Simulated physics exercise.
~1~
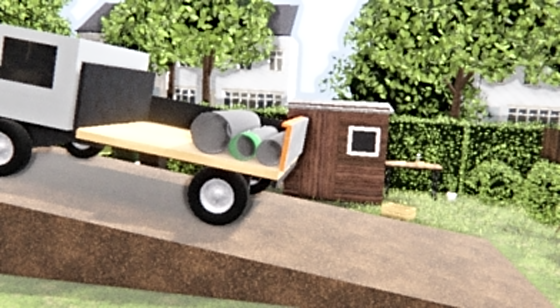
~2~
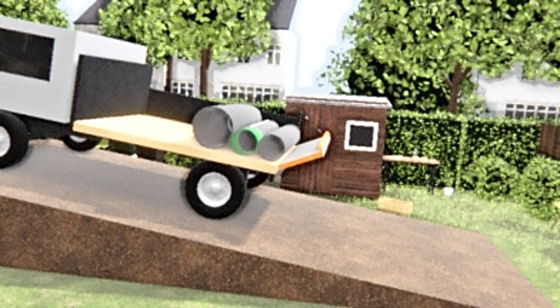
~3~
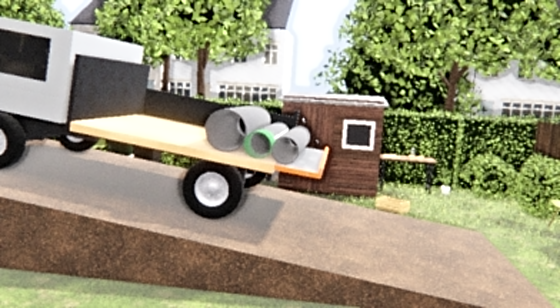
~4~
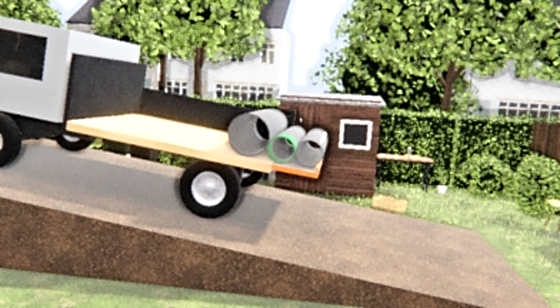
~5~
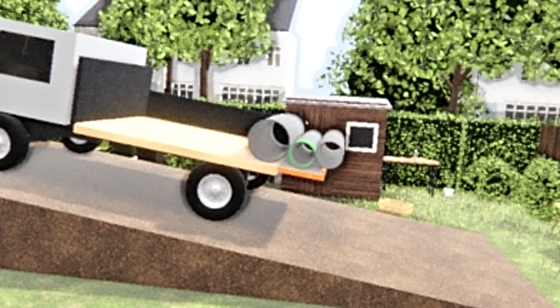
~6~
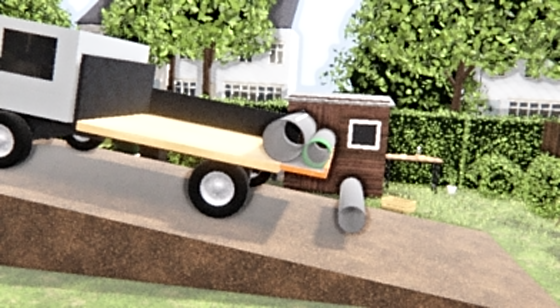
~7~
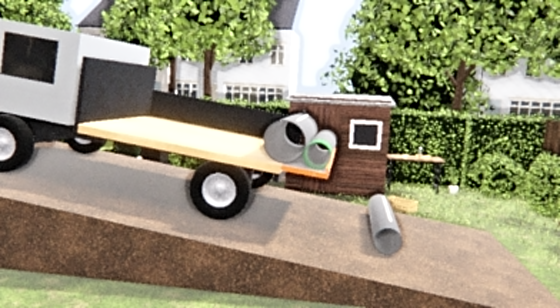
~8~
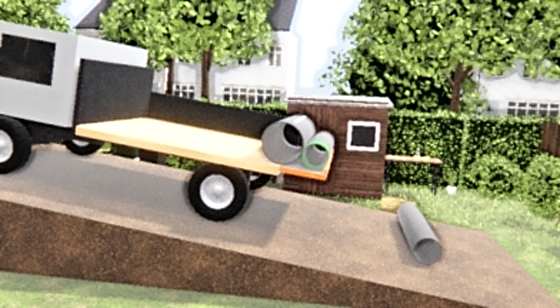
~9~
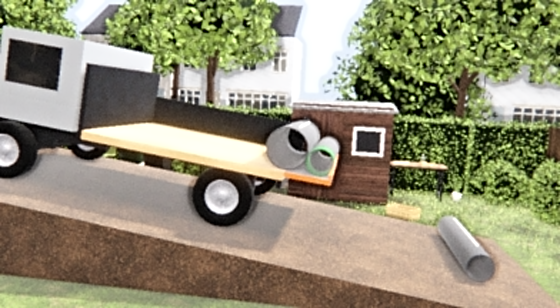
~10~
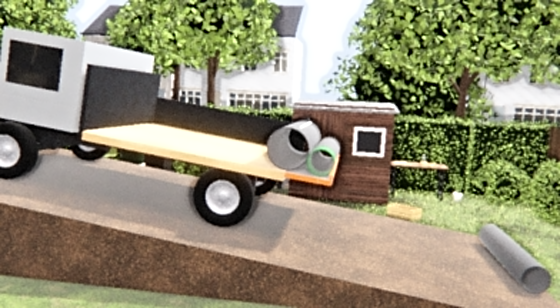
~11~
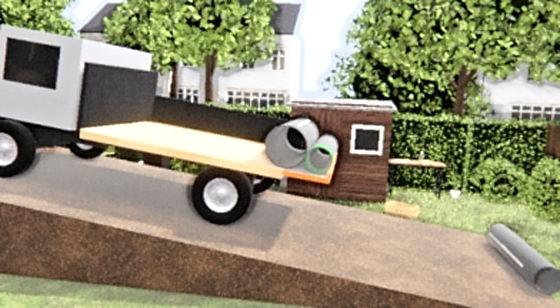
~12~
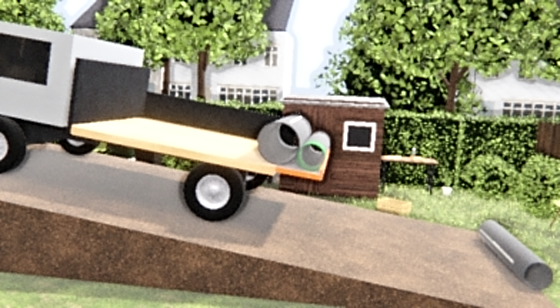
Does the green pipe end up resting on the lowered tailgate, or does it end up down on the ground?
The green pipe ends up resting on the lowered tailgate, with a grey pipe beside it.
